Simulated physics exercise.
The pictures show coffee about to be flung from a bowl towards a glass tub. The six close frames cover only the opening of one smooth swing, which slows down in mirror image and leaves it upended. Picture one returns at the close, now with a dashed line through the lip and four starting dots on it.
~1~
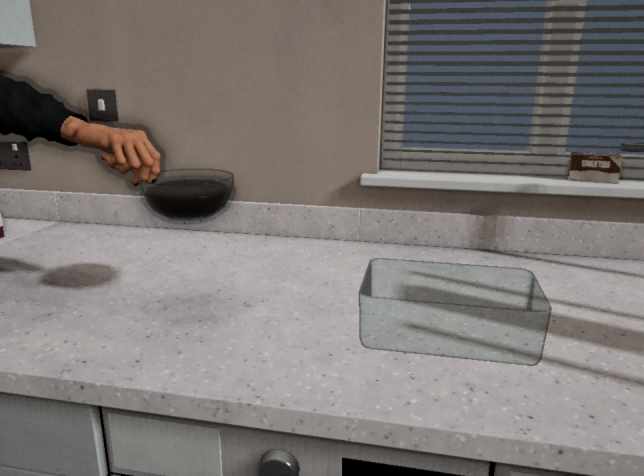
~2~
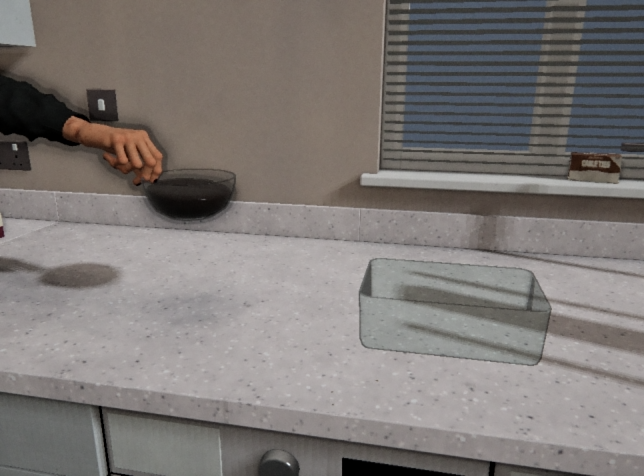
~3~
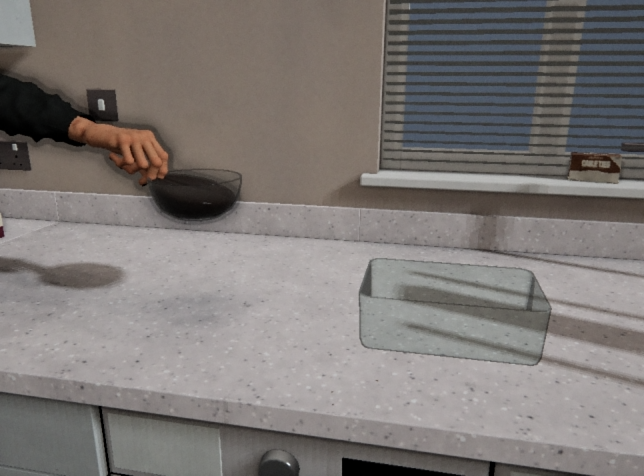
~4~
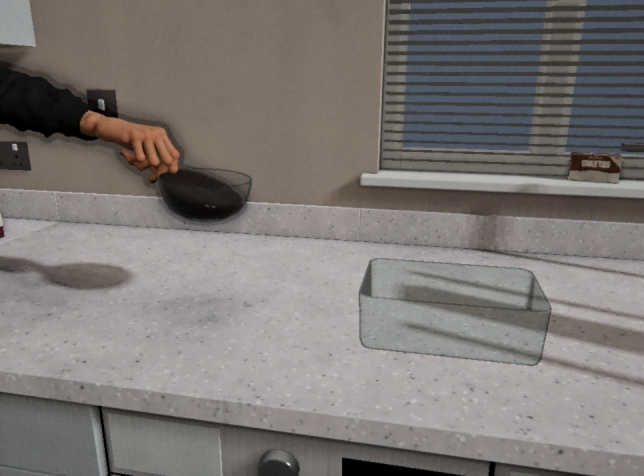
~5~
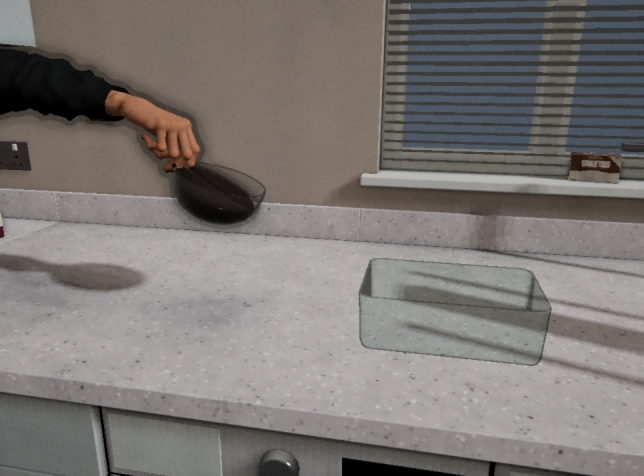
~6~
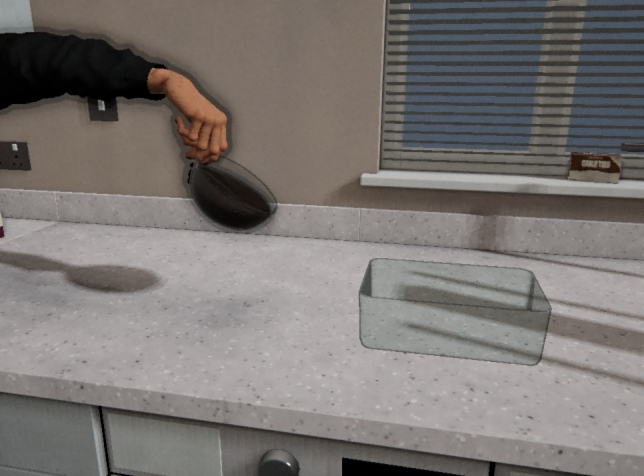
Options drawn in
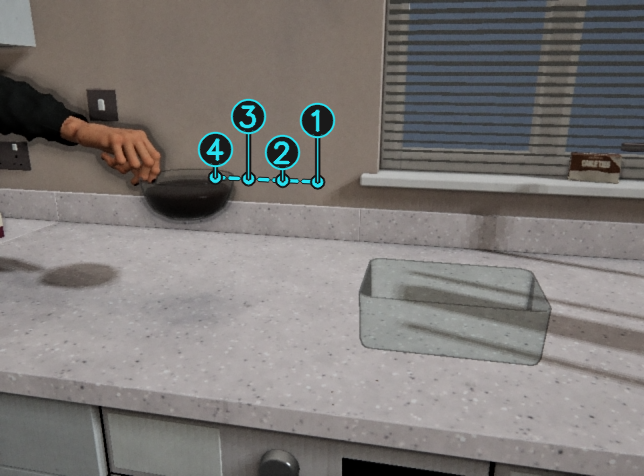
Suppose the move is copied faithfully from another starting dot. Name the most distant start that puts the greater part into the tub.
Place 2 just does it.
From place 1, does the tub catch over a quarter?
Yes, it does.
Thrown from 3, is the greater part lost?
Yes, that goes wrong.
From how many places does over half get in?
Two of the four.
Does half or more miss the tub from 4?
Yes, that goes wrong.
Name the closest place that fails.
It is 3.
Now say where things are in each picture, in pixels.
Upright, lip at (229, 178); tub from (360, 344) to (540, 363); nothing has left yet, in the first frame.
Upright, lip at (231, 178); nothing has left yet, in the second frame.
Upright, lip at (237, 178); nothing has left yet, in the third frame.
Tipped about 4°, lip at (248, 181); coffee is over the rim, down to (171, 173), in the fourth frame.
Tipped about 17°, lip at (262, 193); coffee is over the rim, down to (176, 170), in the fifth frame.
Tipped about 37°, lip at (274, 210); coffee is over the rim, down to (192, 182), in the sixth frame.
In cyan, 1 at (317, 182); 2 at (282, 180); 3 at (248, 178); 4 at (215, 177).
If 1 is chosen, about 85 % lands in the tub, 4 % falls short and 11 % goes beside or beyond.
If 2 is chosen, about 74 % lands in the tub, 17 % falls short and 9 % goes beside or beyond.
If 3 is chosen, about 14 % lands in the tub, 80 % falls short and 6 % goes beside or beyond.
If 4 is chosen, about 0 % lands in the tub, 98 % falls short.
